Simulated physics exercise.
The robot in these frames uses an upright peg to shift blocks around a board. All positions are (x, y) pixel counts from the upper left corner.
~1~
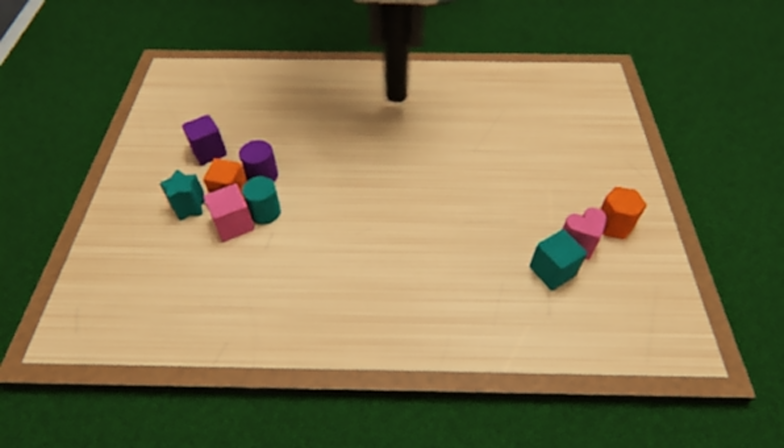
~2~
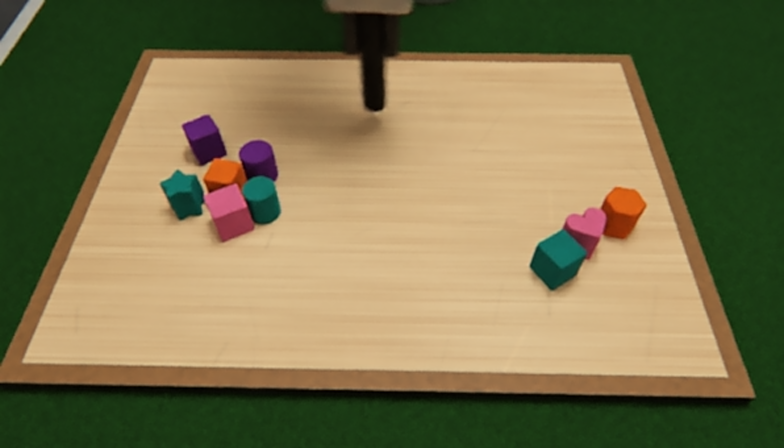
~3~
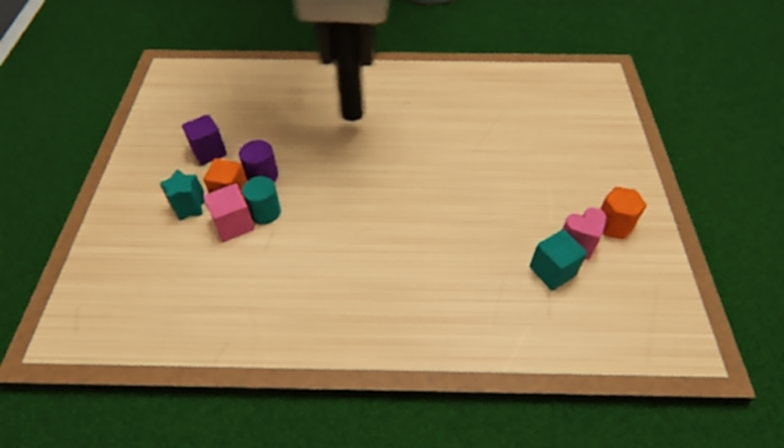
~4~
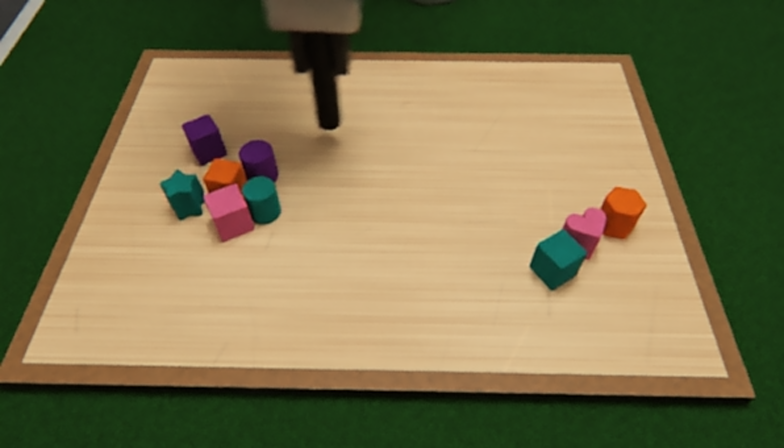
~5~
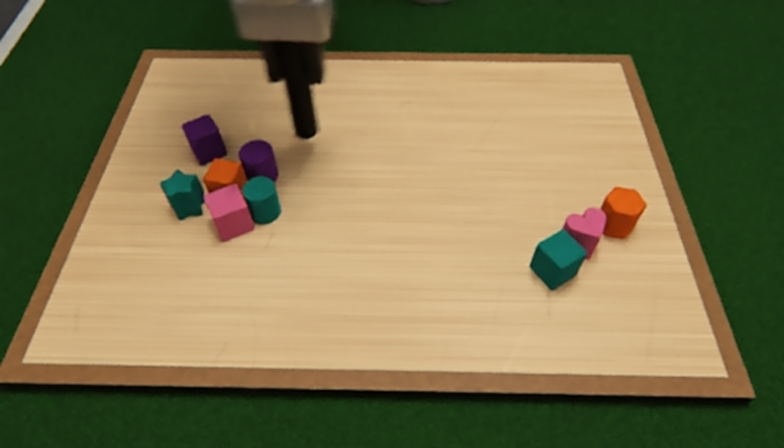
A pale wooden board with a brown border lies on a green surface, seen from above at an angle by a still camera. Purple, orange, pink and teal blocks cluster at the left, while a teal block, a pink heart and an orange hexagon sit together at the right. A dark upright robot peg glides steadily left and slightly nearer from the top centre, touching no blocks, which all remain still.
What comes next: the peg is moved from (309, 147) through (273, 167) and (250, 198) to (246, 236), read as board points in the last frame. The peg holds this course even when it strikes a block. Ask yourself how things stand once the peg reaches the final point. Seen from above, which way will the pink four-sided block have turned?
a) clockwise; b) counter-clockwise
The answer is b.
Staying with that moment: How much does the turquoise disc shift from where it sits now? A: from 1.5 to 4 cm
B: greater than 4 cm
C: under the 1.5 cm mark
Letter A.
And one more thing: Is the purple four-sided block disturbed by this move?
That block stays.
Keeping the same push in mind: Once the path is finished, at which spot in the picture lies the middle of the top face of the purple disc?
It should be at (205, 221) by then.
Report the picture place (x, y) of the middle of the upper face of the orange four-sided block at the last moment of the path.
I think it will end close to (177, 207).
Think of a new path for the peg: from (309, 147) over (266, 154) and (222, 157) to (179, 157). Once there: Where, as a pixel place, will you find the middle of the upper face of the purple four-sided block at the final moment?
By then it is at (153, 116).
On the path given first. One third of the way, peg at (268, 152); orange four-sided block at (214, 176), turned 20° clockwise; purple disc at (244, 160).
Two thirds of the way, peg at (244, 184); orange four-sided block at (185, 202), turned 80° clockwise; pink four-sided block at (208, 230); purple disc at (221, 196); turquoise disc at (259, 192).
At the end, peg at (241, 220); purple four-sided block unmoved; orange four-sided block at (177, 207), turned 90° clockwise; pink four-sided block at (186, 250), turned 50° anticlockwise; purple disc at (205, 221); turquoise disc at (269, 212).
